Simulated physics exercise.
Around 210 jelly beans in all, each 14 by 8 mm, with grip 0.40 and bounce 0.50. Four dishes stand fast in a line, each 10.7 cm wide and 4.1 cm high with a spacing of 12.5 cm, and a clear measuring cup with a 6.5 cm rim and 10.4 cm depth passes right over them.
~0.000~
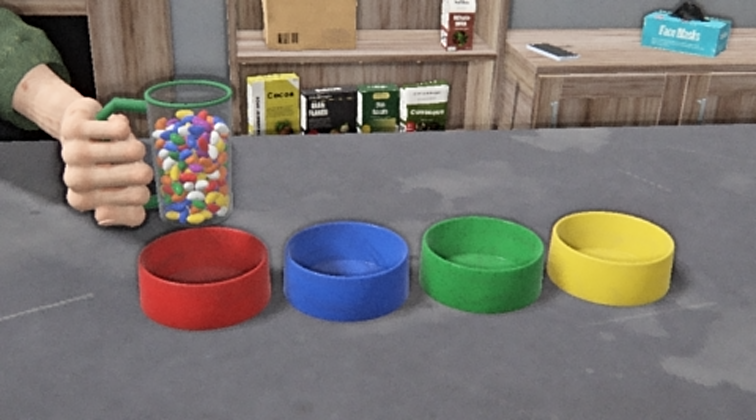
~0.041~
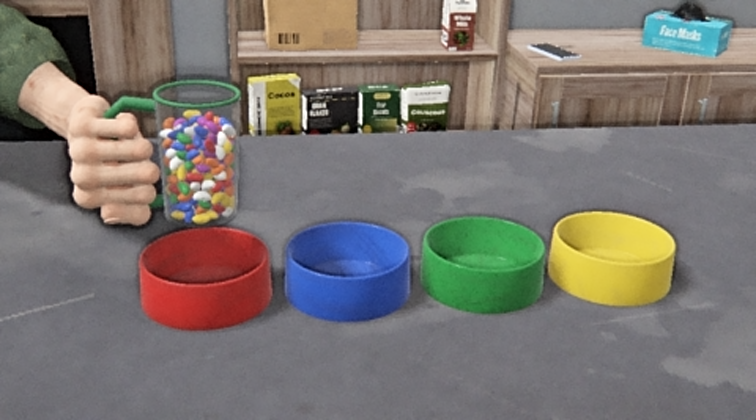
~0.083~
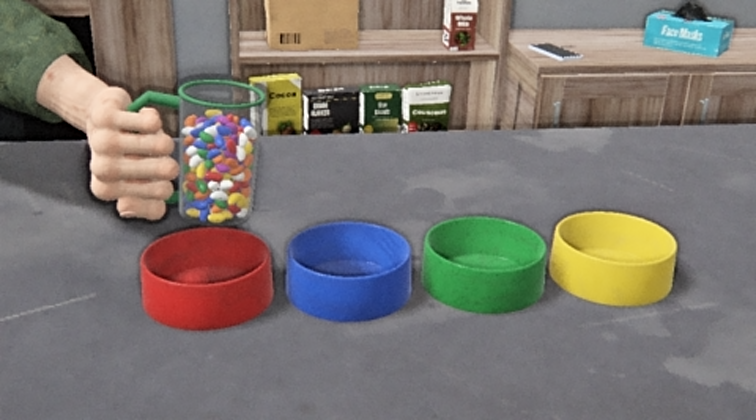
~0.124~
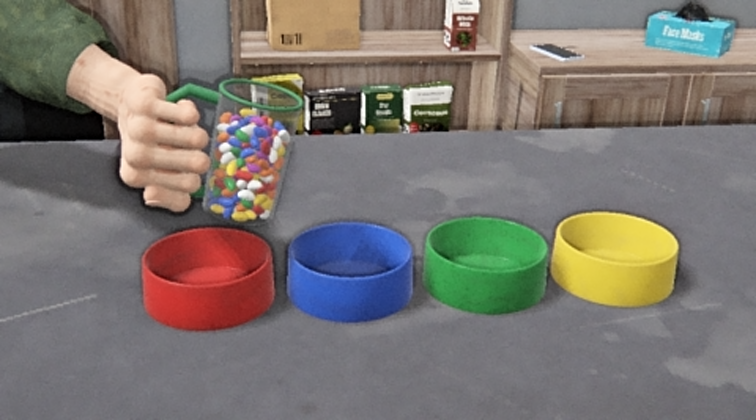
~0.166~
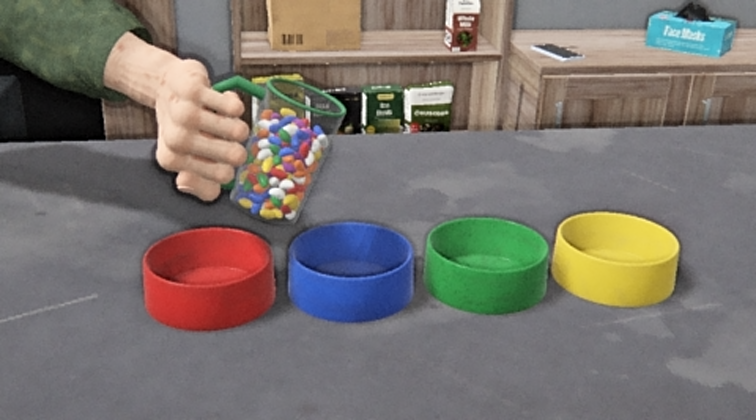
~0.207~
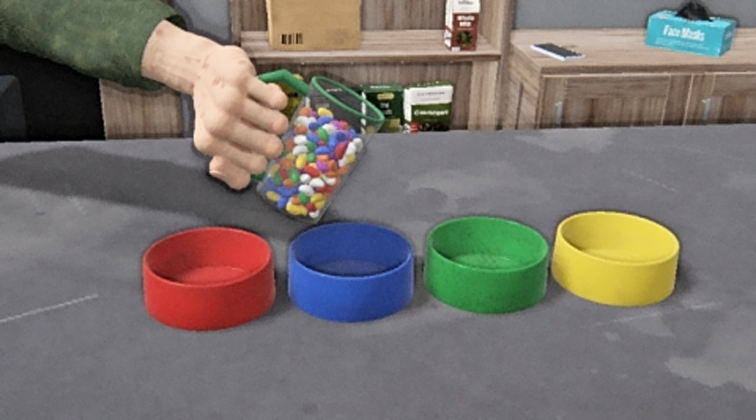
A hand in a green sleeve holds a clear measuring cup of multicoloured jelly beans by its green handle at the left of a grey tabletop, seen from slightly above. Red, blue, green and yellow dishes stand empty in a row from left to right, with shelves of packages behind. The hand carries the cup rightward, tilting its rim to the right, while the view stays nearly still.
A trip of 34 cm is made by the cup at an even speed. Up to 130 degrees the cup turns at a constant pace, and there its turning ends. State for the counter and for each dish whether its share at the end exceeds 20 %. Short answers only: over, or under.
Red: The count there will be a fifth or smaller. Blue: The count there will be a fifth or smaller. Green: The count there will be a fifth or smaller. Yellow: The count there will be bigger than a fifth. Counter: The count there will be bigger than a fifth.
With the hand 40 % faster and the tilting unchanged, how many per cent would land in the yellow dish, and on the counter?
In that case yellow 70, counter 30.
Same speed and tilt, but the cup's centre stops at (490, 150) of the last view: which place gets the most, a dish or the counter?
That'd be green, it takes the most.
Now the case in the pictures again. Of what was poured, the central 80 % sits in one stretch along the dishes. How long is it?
Close to 21 centimetres along the dishes.
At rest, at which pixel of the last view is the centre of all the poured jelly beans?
Est. centre at rest: (644, 266) px.
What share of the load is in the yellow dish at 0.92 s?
I'd say close to 60 per cent at that point.
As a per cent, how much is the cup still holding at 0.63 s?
Somewhere close to 70 percent.
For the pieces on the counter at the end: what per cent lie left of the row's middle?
Around 0 per cent of it.
After 0.46 s, tilt 80 degrees; cup holds 100 %.
Then, at 0.63 s, tilt 114 degrees; cup holds 70 %, yellow 10 %.
Then, at 0.92 s, tilt 130 degrees; cup holds 0 %, yellow 60 %.
At rest (2.3 s), red 0 %, blue 0 %, green 0 %, yellow 60 %, counter 40 %.
